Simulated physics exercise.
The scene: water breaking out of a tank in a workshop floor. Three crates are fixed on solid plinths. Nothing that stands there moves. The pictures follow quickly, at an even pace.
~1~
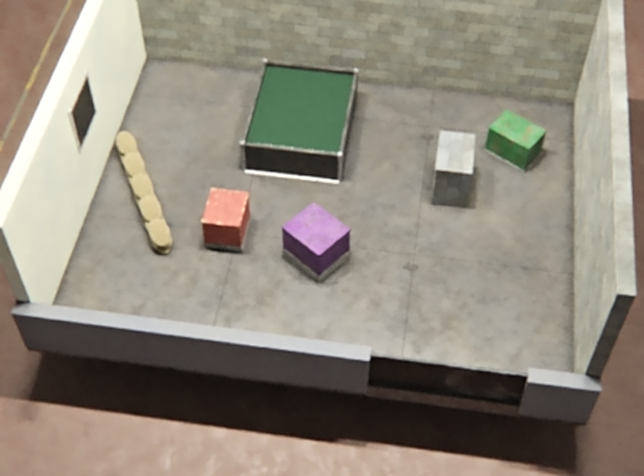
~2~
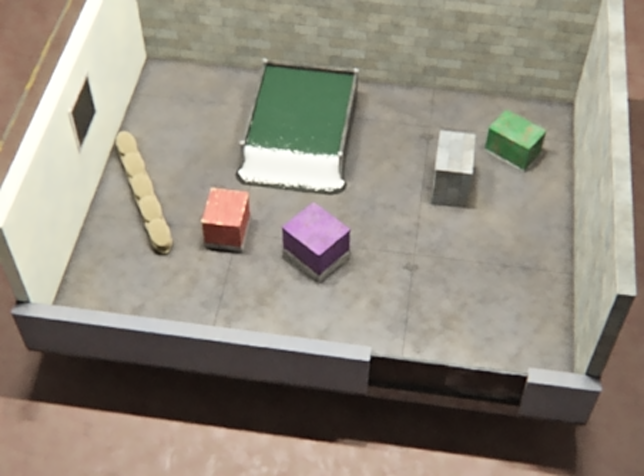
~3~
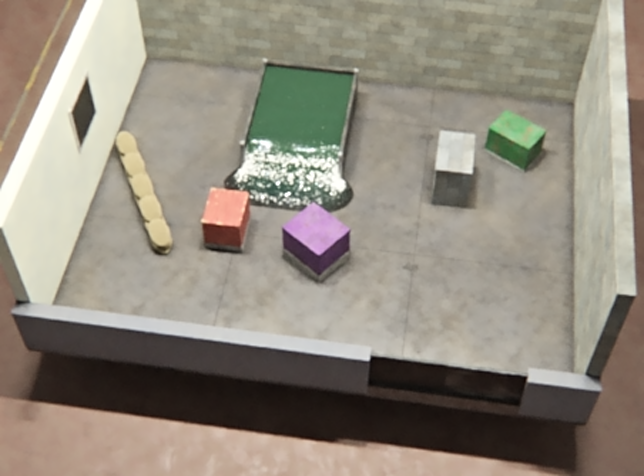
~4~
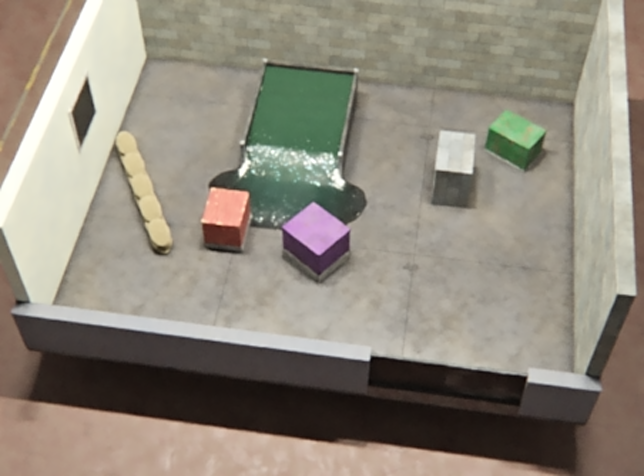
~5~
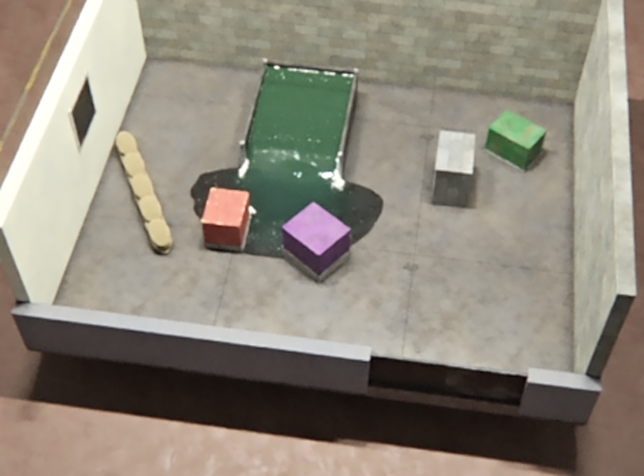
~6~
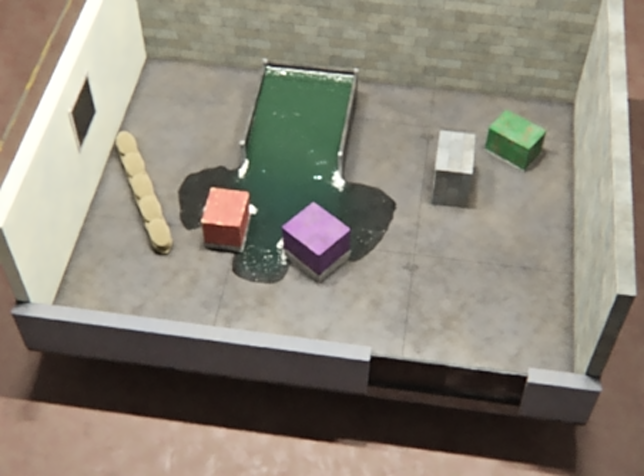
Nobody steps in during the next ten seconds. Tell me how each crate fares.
In the end: The purple crate is soaked; the red crate is soaked; the green crate is soaked.
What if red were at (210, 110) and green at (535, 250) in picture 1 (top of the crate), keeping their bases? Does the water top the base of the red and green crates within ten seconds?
Then: Red crate escapes it; green crate takes water.
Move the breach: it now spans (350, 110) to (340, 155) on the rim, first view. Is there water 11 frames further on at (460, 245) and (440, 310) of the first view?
As listed: Wet, under water.
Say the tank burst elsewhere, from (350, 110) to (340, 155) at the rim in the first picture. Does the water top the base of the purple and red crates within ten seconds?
Then: Purple escapes it, red escapes it.
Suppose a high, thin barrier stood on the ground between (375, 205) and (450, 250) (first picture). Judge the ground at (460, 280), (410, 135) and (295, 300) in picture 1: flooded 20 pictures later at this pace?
In that order: Flooded, no water, flooded.
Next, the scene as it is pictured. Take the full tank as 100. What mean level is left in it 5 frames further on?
Roughly 52 per cent.
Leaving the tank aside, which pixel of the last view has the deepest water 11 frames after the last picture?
Around (251, 235).
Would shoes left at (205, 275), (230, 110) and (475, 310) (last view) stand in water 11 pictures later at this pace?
As listed: Under water, no water, under water.
A moment on, water covers 20 % of the floor; the purple crate water round its plinth, the red crate water round its plinth, the green crate not reached.
Next, water covers 35 % of the floor; the purple crate water round its plinth, the red crate water round its plinth, the green crate not reached.
Then, water covers 60 % of the floor; the purple crate water round its plinth, the red crate water round its plinth, the green crate not reached.
Later, water covers 75 % of the floor; the purple crate water round its plinth, the red crate water round its plinth, the green crate water round its plinth.
In the end, water covers 95 % of the floor; the purple crate was topped, the red crate was topped, the green crate was topped.
